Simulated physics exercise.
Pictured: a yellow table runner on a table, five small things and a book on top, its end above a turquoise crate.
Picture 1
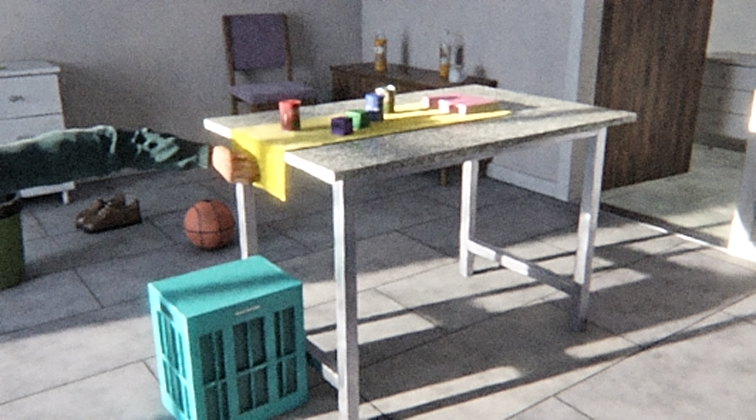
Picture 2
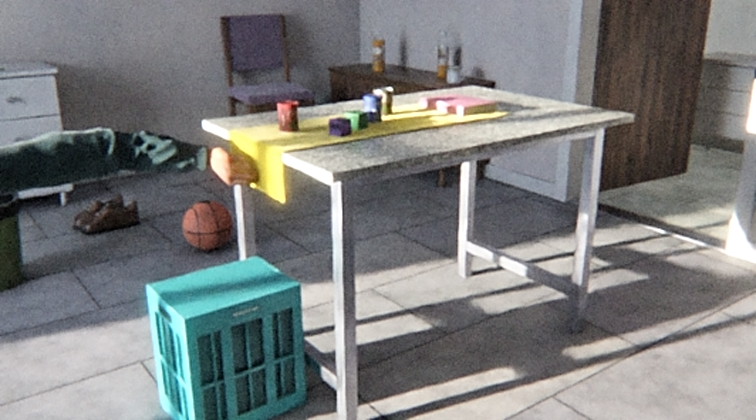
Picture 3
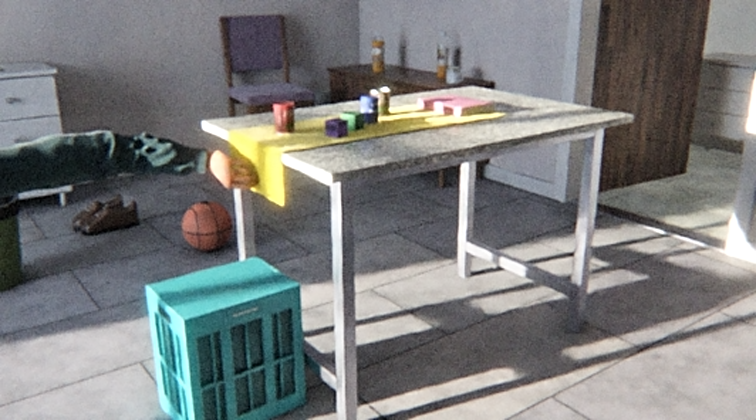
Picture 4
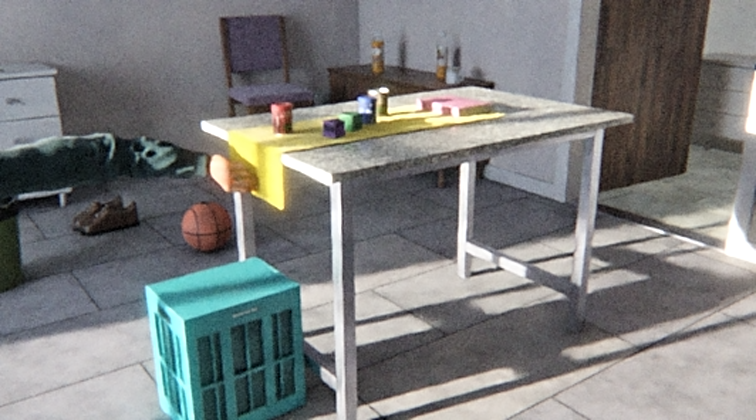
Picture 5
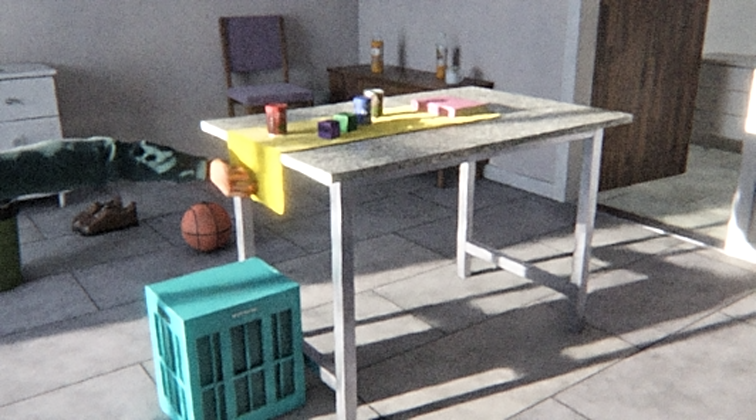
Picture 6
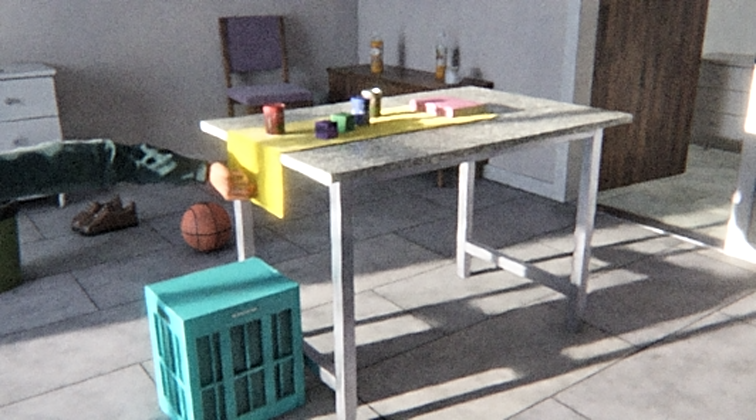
At first, a yellow runner lies across a pale table, with small colored cans, cubes and a book on it, while a hand from the left grips its hanging end. The hand then draws the cloth slightly downward, and the things on it shift a little leftward, above a turquoise crate.
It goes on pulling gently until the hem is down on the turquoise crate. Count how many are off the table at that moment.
Off the table: Two.
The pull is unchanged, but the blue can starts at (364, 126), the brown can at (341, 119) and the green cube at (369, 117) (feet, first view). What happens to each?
Blue can: Still up. Brown can: Still up. Green cube: Still up.
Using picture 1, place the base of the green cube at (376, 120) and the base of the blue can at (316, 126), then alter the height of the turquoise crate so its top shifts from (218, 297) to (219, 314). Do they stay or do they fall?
As for the green cube, it holds its spot; as for the blue can, it leaves the top.
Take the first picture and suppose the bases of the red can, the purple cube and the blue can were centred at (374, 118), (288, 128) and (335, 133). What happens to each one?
Note: Red can kept on top; purple cube lost; blue can lost.
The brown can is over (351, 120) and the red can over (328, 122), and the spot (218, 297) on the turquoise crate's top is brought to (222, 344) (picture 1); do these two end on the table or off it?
So the brown can leaves, and the red can leaves.
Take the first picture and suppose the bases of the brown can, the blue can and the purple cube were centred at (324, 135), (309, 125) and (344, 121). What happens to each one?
Note - brown can lost, blue can lost, purple cube retained.
Early on, hem near (256, 232); all still up.
Midway, hem near (257, 261); red can gone.
Near the end, hem on the crate; red can and purple cube gone.
Finally, hem on the crate; red can and purple cube gone. It carries off two.
